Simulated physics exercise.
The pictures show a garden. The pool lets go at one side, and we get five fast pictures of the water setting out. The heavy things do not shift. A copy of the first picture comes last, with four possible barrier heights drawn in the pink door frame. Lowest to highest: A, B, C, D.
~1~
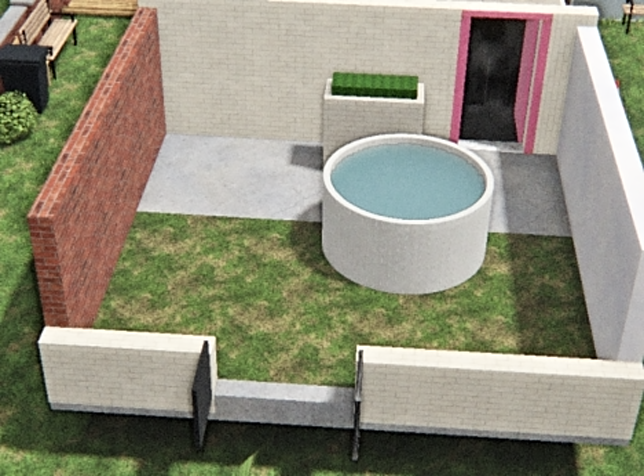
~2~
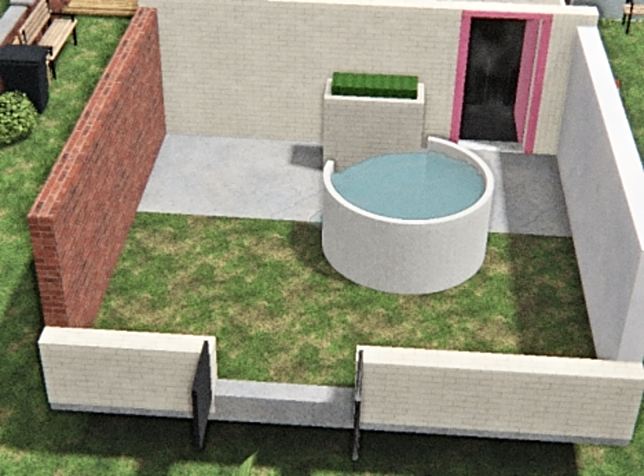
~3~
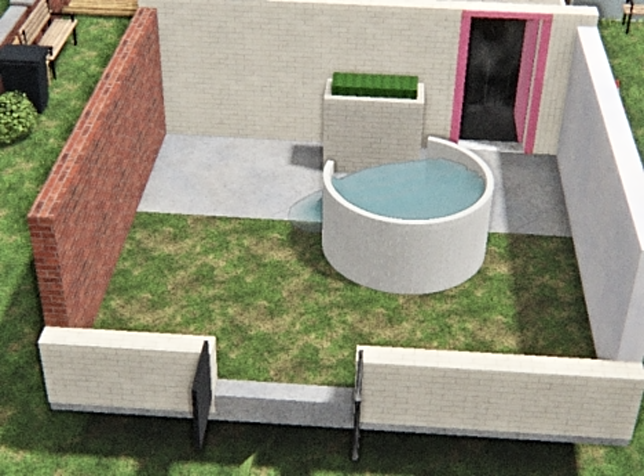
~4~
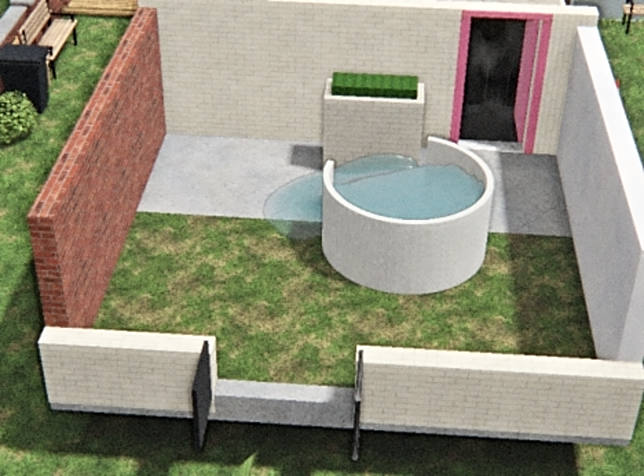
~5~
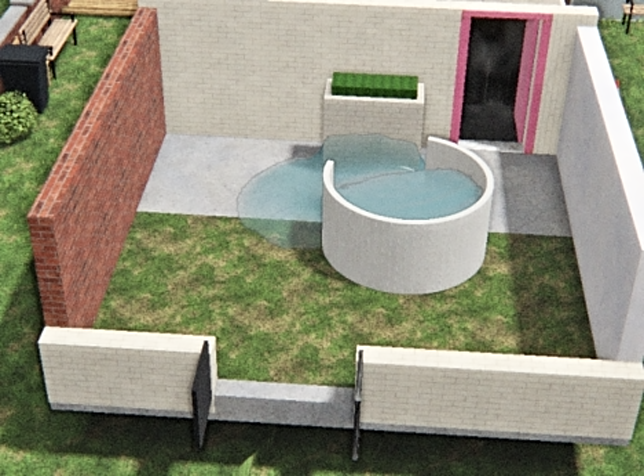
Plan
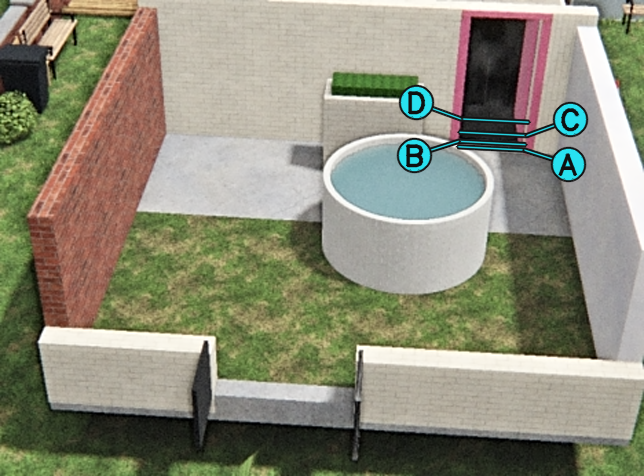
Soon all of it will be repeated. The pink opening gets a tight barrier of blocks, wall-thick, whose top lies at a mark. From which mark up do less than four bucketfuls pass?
B.
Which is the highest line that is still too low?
The answer is A.
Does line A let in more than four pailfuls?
Yes, that goes wrong.
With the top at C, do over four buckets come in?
No, not at all.
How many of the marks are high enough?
Three of them.
On the marked copy, A at (491, 148); B at (491, 143); C at (493, 133); D at (494, 120); from the bottom up A, B, C, D.
If A is chosen, about 11 bucketfuls get in.
If B is chosen, a splash gets over, under a bucket.
If C is chosen, nothing gets over.
If D is chosen, nothing gets over.
